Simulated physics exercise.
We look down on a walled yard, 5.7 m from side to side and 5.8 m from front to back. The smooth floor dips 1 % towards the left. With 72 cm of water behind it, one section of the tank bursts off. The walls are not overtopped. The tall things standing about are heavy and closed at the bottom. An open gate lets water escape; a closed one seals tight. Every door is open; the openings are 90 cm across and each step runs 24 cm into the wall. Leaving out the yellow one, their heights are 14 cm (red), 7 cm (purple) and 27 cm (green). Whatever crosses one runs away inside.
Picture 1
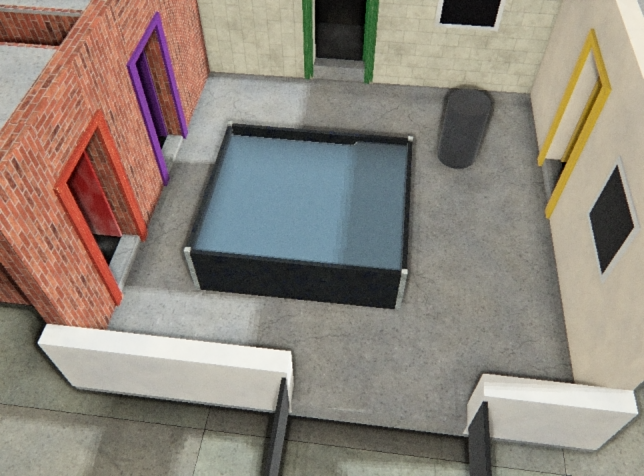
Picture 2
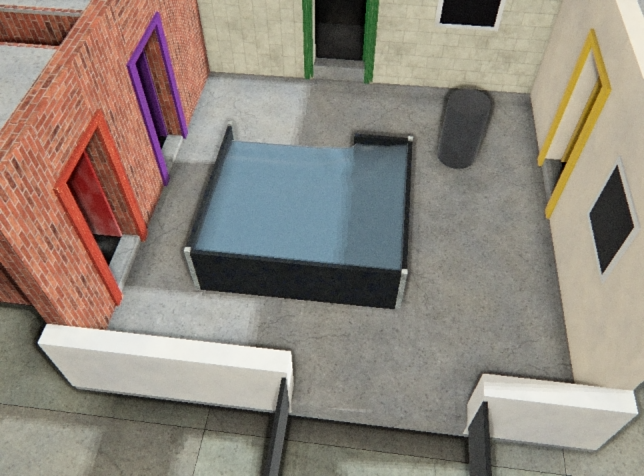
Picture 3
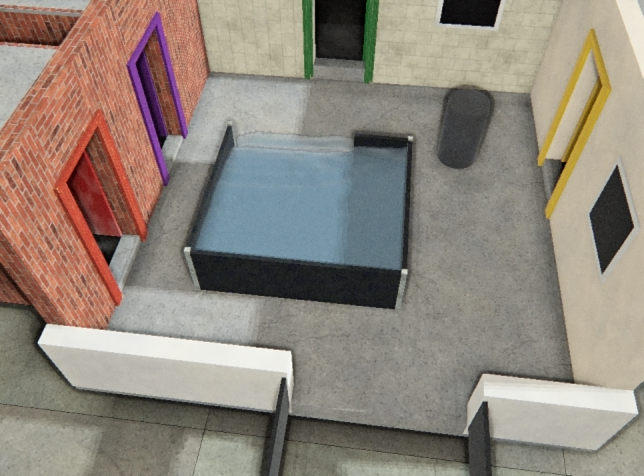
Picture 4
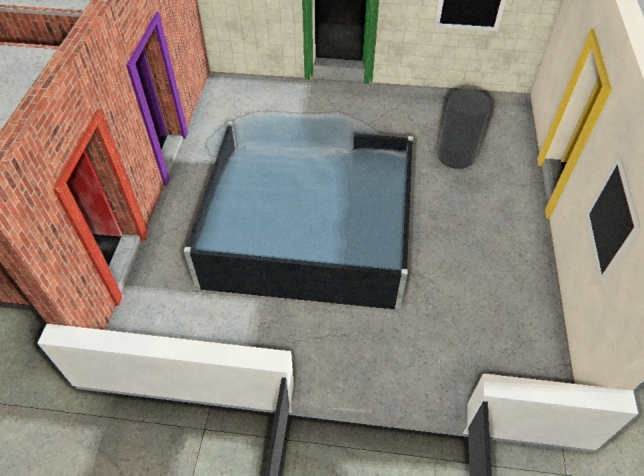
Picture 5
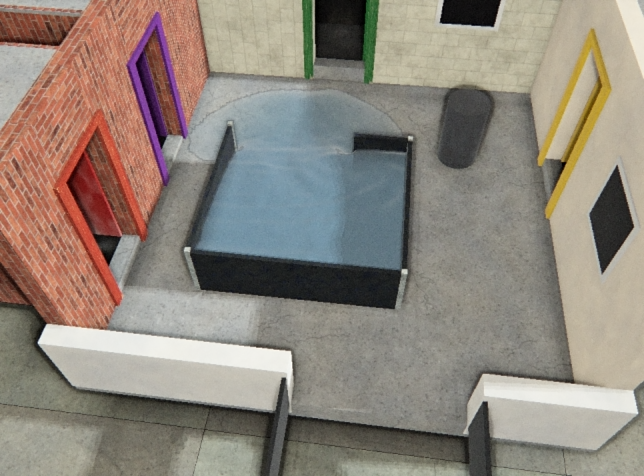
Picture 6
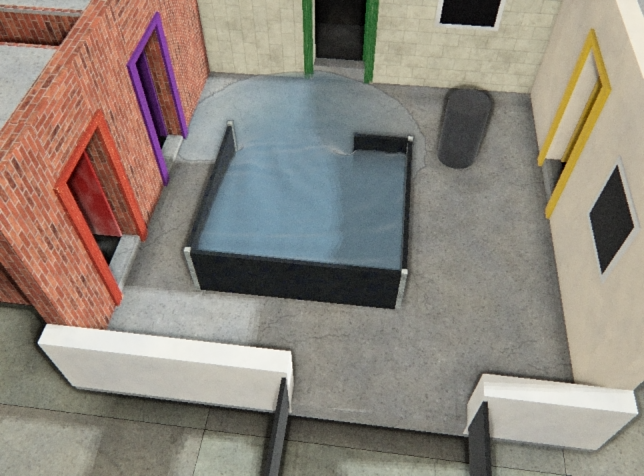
A square tank of water sat in a walled yard with coloured doorways, then part of its far side opened and water poured out, spreading across the grey floor in a widening curve towards the back wall.
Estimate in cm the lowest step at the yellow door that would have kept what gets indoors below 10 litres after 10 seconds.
At least 10.5 cm or so.
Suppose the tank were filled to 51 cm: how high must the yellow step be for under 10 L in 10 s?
Some 6.5 cm.
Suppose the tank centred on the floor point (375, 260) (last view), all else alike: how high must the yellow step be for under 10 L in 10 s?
Some 7.5 cm.
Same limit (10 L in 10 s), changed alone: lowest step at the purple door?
Roughly 18 cm at purple.
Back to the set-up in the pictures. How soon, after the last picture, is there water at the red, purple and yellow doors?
Arrival: Red 2.4 s, purple 0.1 s, yellow 2.2 s.
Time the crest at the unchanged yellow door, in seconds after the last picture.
Near 3.5 s.
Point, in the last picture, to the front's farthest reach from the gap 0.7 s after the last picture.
At about (461, 89).
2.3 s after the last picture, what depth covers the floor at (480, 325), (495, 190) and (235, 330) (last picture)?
About 0, 1 and 0 cm.
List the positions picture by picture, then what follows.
Still water, 72 cm deep, in the tank at (308, 195); the yellow door at (567, 137) is dry, in the first frame.
Water pours out on the far side and has run 0.3 m, to a hidden place; about 9 cm deep outside, 72 cm at the back, in the second frame.
The front is at a hidden place, 0.8 m from the gap on the far side; 1.4 m2 of floor is wet, 72 cm left at the back, in the third frame.
The gap is on the far side, the front 1.3 m out at (322, 115); the back of the tank holds 72 cm, in the fourth frame.
The front is at (316, 92), 1.9 m from the gap on the far side; 5.1 m2 of floor is wet, 70 cm left at the back, in the fifth frame.
The gap is on the far side, the front 2.3 m out at (263, 76); the back of the tank holds 62 cm; the yellow door at (567, 137), 3.8 m from the gap, is still 2.1 m from the nearest water, in the sixth frame.
Then, 0.7 s after the last picture water covers 30 % of the floor, deepest (56 cm) near (211, 72); it has not reached the yellow door.
Then, 2.3 s after the last picture water covers 50 % of the floor, deepest (40 cm) near (211, 72); 7 cm at the yellow door, 0 litres in over its 18 cm step.
Then, 9.3 s after the last picture water covers 100 % of the floor, deepest (16 cm) near (492, 225); 6 cm at the yellow door, 0 litres in over its 18 cm step.
At the yellow door as built, the water peaked near 15 cm, 3.5 s after the last picture.
Run again over the same 10 s with other heights there, 23 litres in over 8.5 cm, 4 litres over 12 cm. The limit of 10 litres is kept from about 10.5 cm up.
